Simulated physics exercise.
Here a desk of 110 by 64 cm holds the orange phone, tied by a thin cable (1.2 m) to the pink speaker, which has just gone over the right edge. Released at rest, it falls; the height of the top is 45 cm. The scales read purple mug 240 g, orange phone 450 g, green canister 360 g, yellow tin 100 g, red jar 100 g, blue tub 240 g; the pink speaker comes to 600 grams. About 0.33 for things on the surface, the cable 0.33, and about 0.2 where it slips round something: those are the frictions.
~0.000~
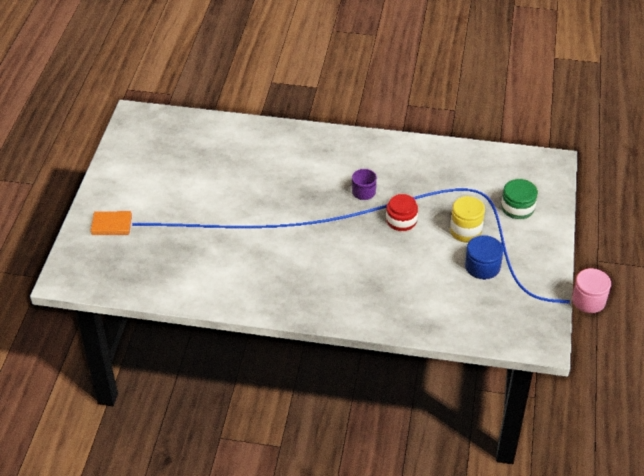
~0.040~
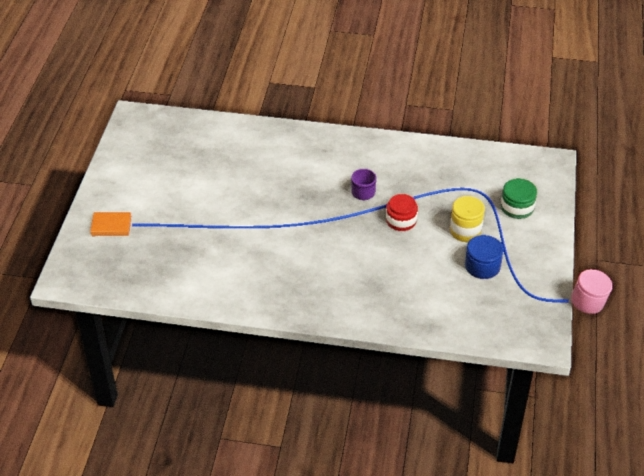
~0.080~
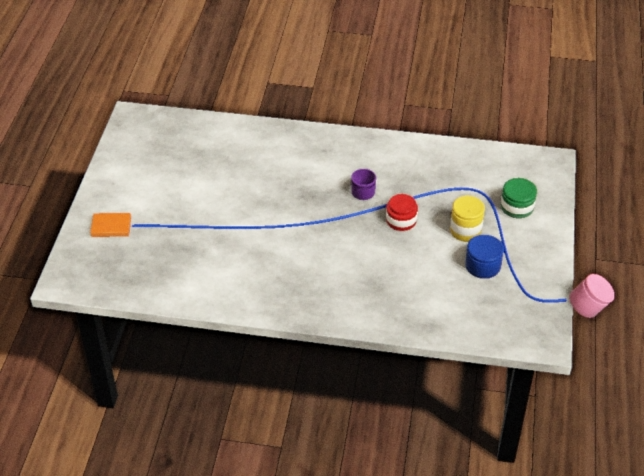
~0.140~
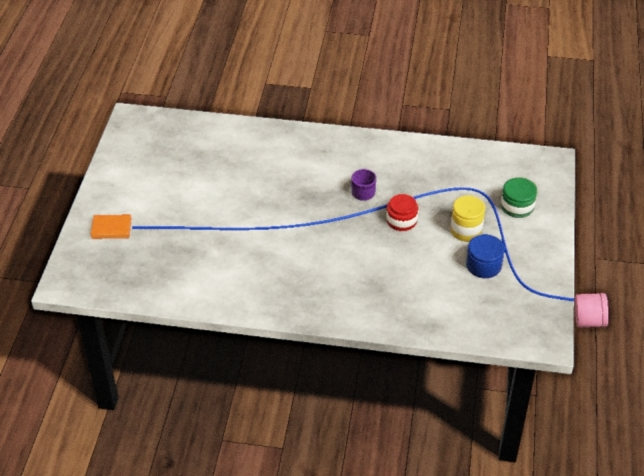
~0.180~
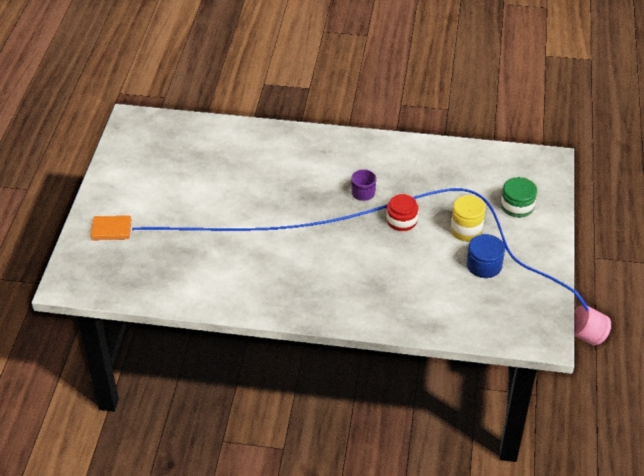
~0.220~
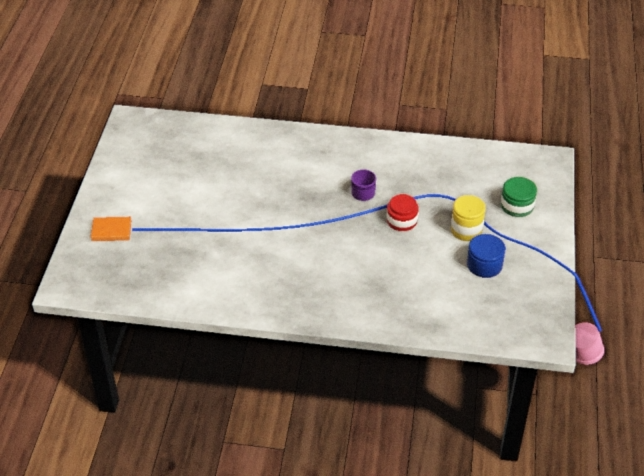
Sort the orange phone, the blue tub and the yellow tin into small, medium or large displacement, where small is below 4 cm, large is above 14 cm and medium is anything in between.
Orange phone: Large; blue tub: Small; yellow tin: Large.
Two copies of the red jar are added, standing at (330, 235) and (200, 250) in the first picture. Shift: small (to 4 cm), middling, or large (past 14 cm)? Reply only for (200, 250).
Net shift there: Minor.
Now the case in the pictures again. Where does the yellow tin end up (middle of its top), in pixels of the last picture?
Check near (430, 274) - that's where it comes to rest.
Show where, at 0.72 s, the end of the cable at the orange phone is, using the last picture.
Around (259, 231).
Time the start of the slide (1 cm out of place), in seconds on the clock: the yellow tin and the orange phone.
For the yellow tin it's 0.28 s, while the orange phone gets there at 0.30 s.
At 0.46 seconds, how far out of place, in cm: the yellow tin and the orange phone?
Yellow tin roughly 15 cm, orange phone roughly 15 cm.
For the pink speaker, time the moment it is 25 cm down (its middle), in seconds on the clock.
The clock reads 0.28 s at that moment.
After 0.5 s, the cable's tail end at (203, 229); yellow tin 16 cm off its start, orange phone 15 cm off its start, blue tub 1 cm off its start.
After 0.7 s, the cable's tail end at (259, 231); orange phone 28 cm off its start, yellow tin 22 cm off its start, blue tub 1 cm off its start.
After 1.0 s, the cable's tail end at (259, 231); orange phone 28 cm off its start at (240, 223), yellow tin 22 cm off its start at (430, 274), blue tub 1 cm off its start at (489, 250).
After 1.2 s, the cable's tail end at (259, 231); orange phone 28 cm off its start, yellow tin 22 cm off its start, blue tub 1 cm off its start.
After 2.4 s, the cable's tail end at (259, 231); orange phone 28 cm off its start at (240, 223), yellow tin 22 cm off its start at (430, 274), blue tub 1 cm off its start at (489, 250), red jar over the edge.
